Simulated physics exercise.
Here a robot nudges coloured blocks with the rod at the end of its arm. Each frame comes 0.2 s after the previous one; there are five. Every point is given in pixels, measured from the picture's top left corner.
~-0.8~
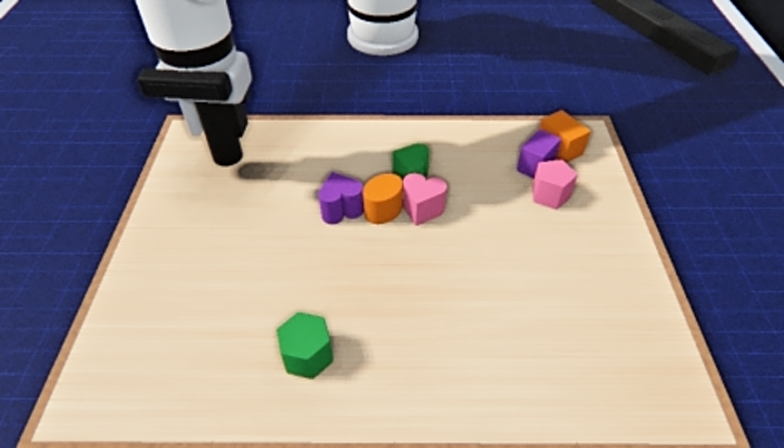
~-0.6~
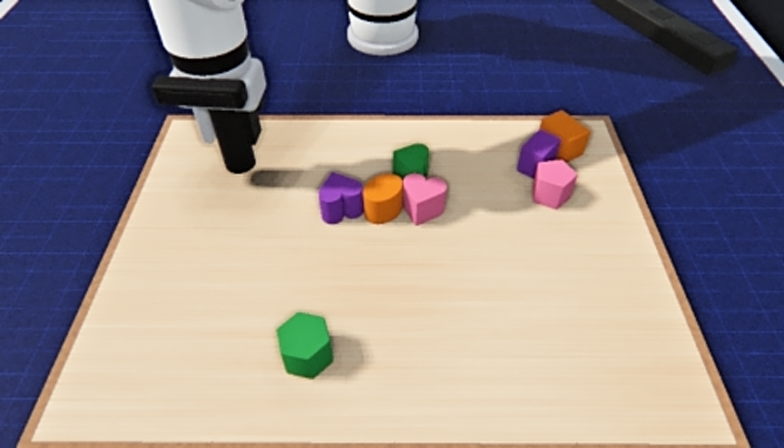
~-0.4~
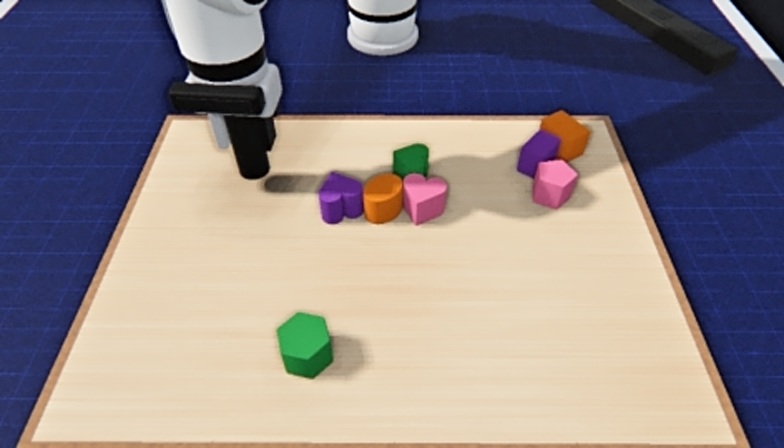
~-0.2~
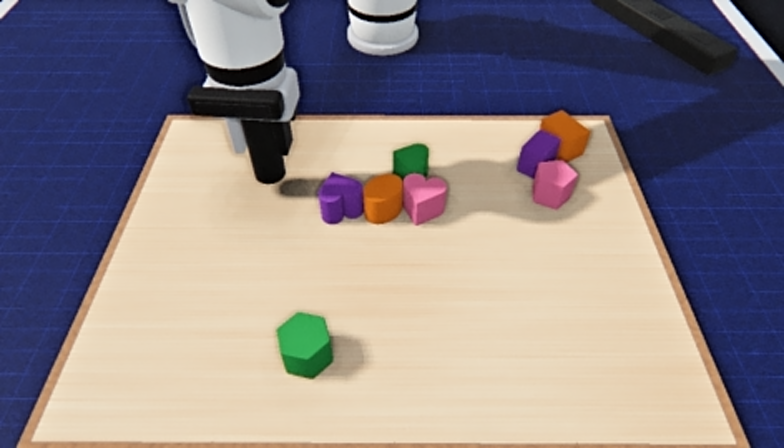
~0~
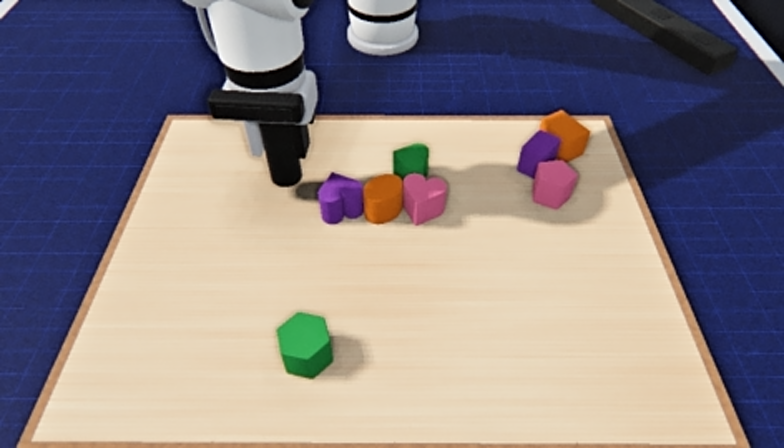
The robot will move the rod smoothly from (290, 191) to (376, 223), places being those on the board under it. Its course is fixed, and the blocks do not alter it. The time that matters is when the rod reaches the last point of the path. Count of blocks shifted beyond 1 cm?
The number will come to 3 or more.
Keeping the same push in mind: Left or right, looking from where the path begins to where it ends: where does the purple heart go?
Goes right.
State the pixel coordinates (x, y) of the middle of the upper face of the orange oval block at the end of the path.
It is going to be at (410, 198).
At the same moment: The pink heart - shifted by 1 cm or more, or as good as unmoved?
The block in question is displaced by the end.
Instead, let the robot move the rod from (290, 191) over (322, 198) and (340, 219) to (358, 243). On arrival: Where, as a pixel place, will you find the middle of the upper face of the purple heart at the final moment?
Answer: (383, 237).
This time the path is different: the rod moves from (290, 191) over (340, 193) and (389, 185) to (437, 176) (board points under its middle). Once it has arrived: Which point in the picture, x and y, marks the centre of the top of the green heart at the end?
It comes to (465, 143).
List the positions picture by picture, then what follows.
In the first frame, tip of the rod (228, 157), middles of tops, purple heart (339, 187), orange oval block (383, 187), green heart (413, 154), pink heart (424, 186).
In the second frame, rod (241, 164), nothing pushed.
In the third frame, rod (255, 170), nothing pushed.
In the fourth frame, rod (271, 174), nothing pushed.
In the fifth frame, rod (287, 177), purple heart (339, 187), orange oval block (383, 187), green heart (413, 154), pink heart (424, 186).
The first path, step by step. One third of the way, rod (317, 187); purple heart (343, 189).
Two thirds of the way, rod (346, 198); purple heart (366, 206), turned 35° clockwise; orange oval block (397, 194), turned 65° anticlockwise; pink heart (429, 184).
At the end, rod (376, 209); purple heart (382, 224), turned 55° clockwise; orange oval block (410, 198), turned 70° anticlockwise; green heart unmoved; pink heart (436, 183).
